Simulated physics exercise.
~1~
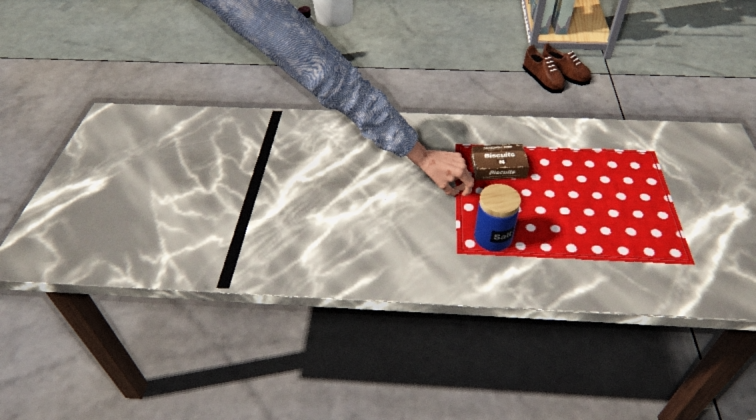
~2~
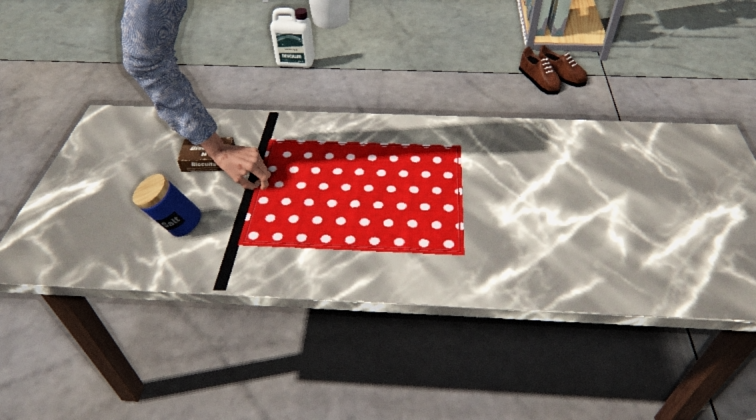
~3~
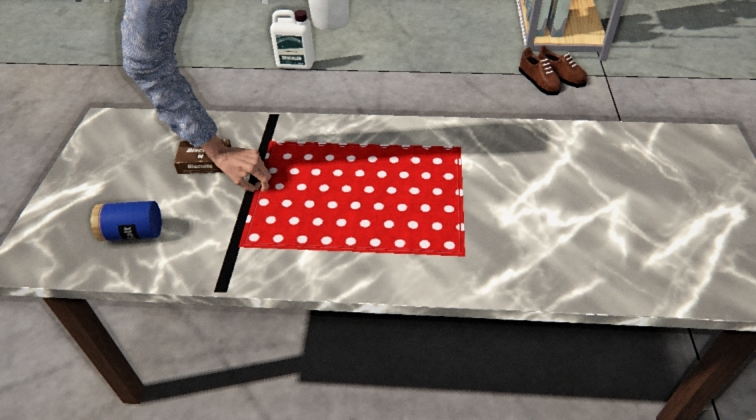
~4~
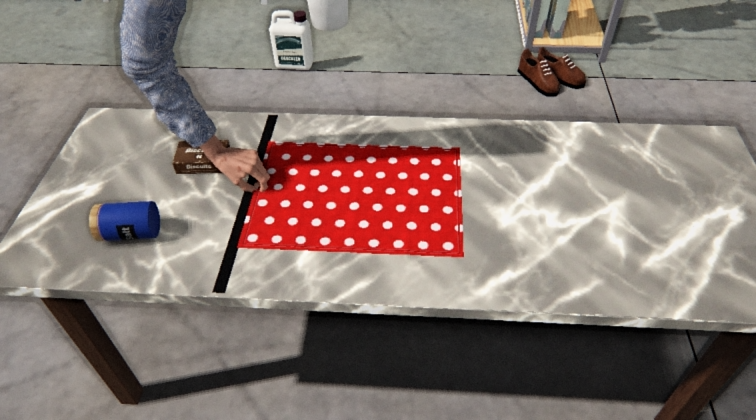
A red cloth with white polka dots lies on the right half of a pale marble-patterned table, seen from above at a slightly swaying angle, with a brown packet and a wooden-lidded blue jar standing on it. A hand in a blue sleeve grips the cloth's left edge and pulls it left toward a black strip of tape, carrying both items along. The cloth stops at the tape, but the packet and jar continue past it onto the bare tabletop. The jar leans, then topples onto its side and lies still at left, while the packet rests upright near the hand.
